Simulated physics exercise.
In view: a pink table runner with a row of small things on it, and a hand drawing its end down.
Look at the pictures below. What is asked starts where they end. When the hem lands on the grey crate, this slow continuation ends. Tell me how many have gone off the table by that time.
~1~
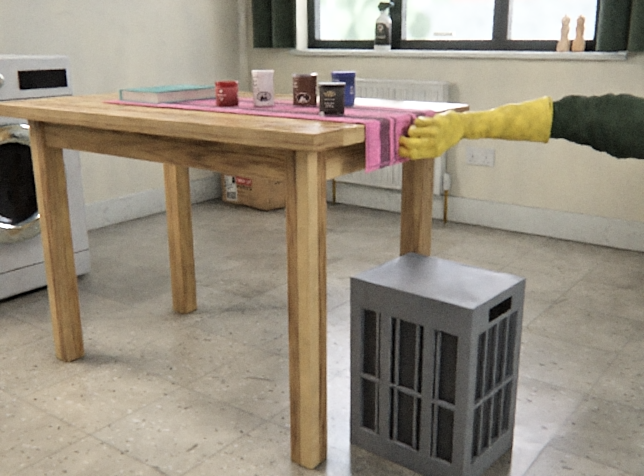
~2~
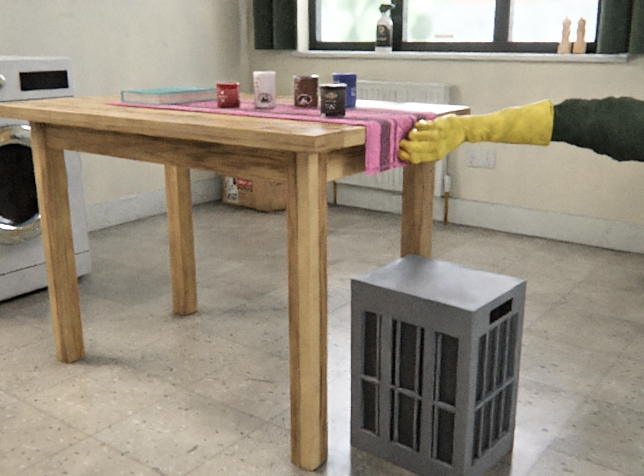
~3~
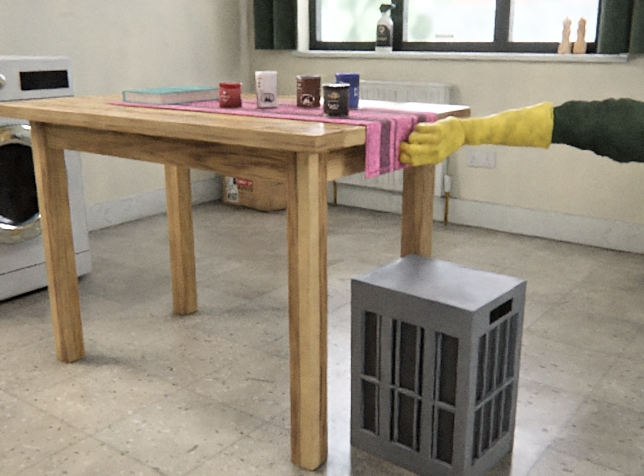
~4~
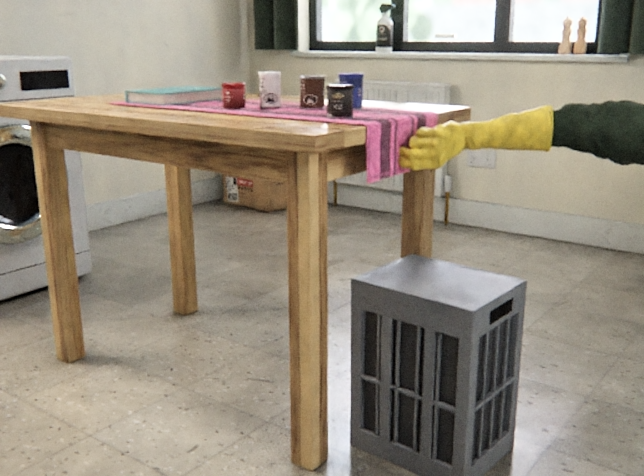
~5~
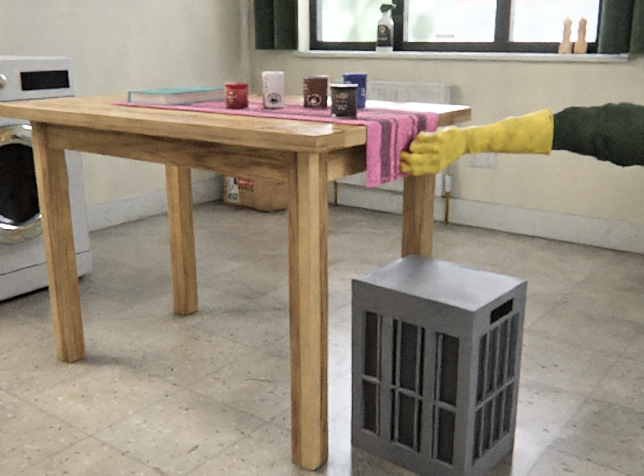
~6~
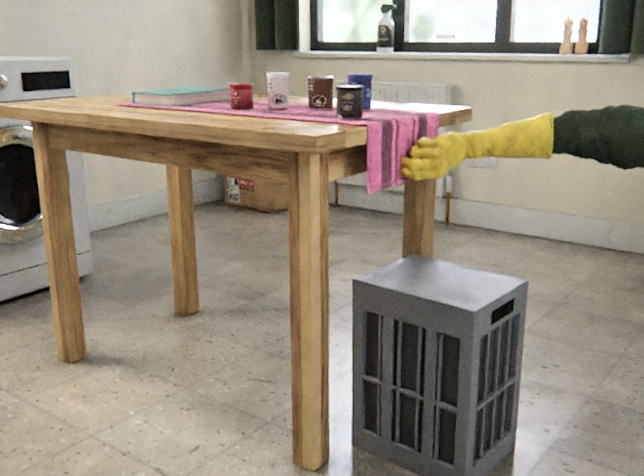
Watching it, the fallen ones add up to two, no more.
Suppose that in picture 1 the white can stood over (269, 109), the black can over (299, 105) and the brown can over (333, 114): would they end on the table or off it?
You'd see the white can hang on, the black can hang on and the brown can go down.
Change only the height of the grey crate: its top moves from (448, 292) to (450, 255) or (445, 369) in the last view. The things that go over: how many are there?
You'd get 1 and then 4.
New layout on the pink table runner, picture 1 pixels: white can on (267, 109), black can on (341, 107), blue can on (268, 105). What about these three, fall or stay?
White can: Still up. Black can: Off. Blue can: Still up.
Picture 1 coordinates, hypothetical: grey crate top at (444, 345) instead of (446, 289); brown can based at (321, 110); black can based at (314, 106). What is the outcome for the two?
Result: Brown can gone, black can gone.
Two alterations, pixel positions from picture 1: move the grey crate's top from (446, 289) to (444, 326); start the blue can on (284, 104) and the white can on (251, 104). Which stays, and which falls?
Blue can: Still up. White can: Still up.
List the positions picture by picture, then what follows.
Hem (365, 173); black can (332, 83); blue can (343, 72); brown can (305, 74); white can (263, 71); red pot (227, 82); top of the crate (446, 289), in the first frame.
Hem (366, 175); black can (333, 85), in the second frame.
Hem (365, 178); blue can (348, 74), in the third frame.
Hem (368, 183); brown can (312, 76); top of the crate (447, 291), in the fourth frame.
Hem (367, 188); white can (273, 72), in the fifth frame.
Hem (368, 194); black can (350, 86); blue can (360, 74); brown can (321, 77); white can (278, 73); red pot (241, 84), in the sixth frame.
Soon after, hem near (405, 246); black can gone.
After that, hem on the crate; black can and blue can gone.
In the end, hem on the crate; black can and blue can gone. It carries off two.
